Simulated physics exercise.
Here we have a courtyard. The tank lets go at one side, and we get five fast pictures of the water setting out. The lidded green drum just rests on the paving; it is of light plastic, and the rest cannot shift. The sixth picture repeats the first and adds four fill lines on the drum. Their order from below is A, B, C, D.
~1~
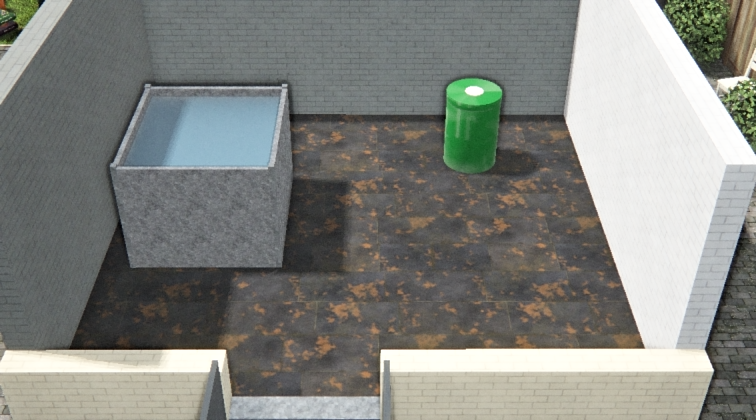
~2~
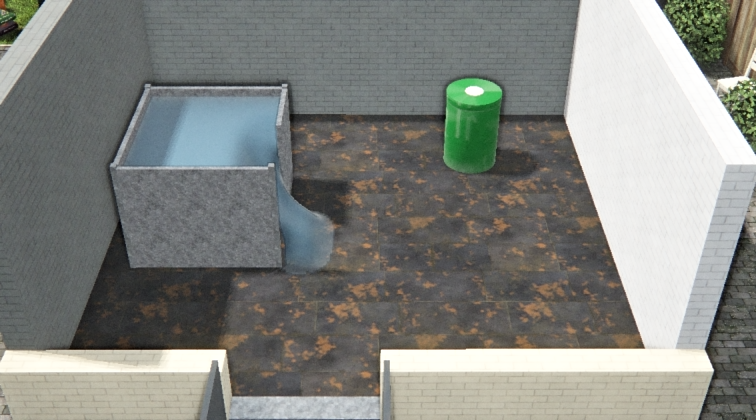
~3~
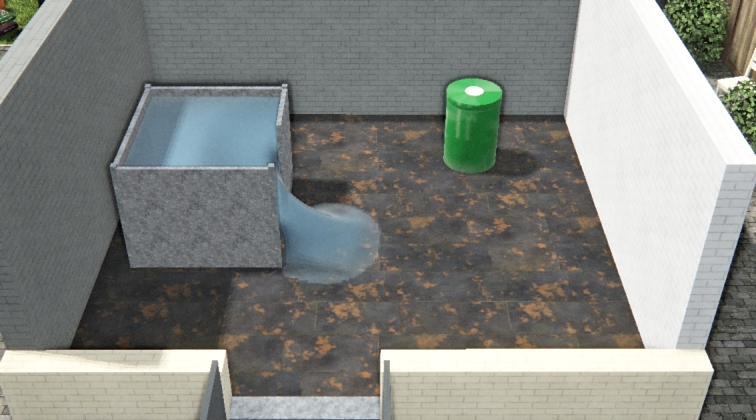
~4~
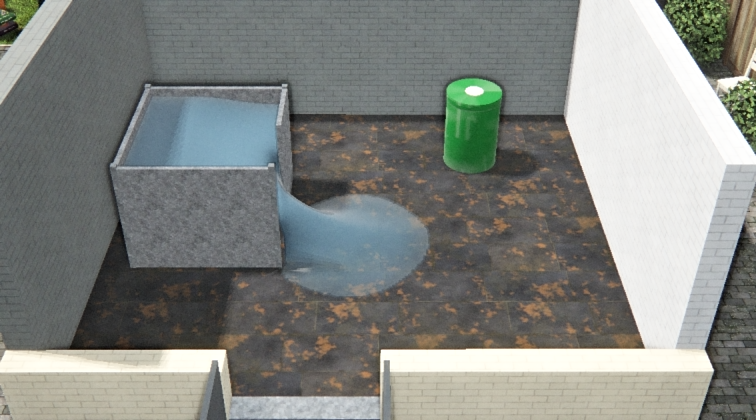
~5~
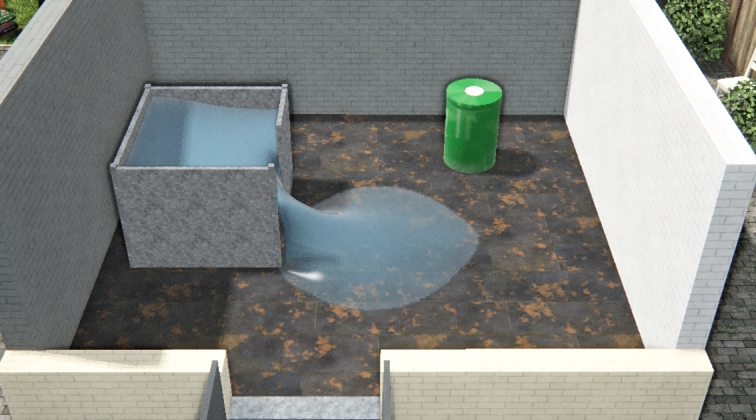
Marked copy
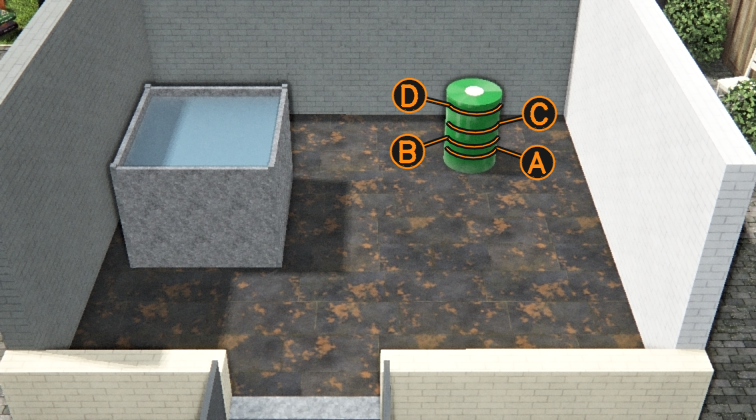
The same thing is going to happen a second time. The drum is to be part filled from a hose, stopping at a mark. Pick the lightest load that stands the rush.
Take A.
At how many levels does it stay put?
All of the four.
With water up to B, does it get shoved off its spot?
No.
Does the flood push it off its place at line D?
No, that is safe.
On the marked copy, A at (473, 157); B at (474, 146); C at (475, 132); D at (476, 114); from the bottom up A, B, C, D.
For line A, it does not move.
For line B, it does not move.
For line C, it does not move.
For line D, it does not move.
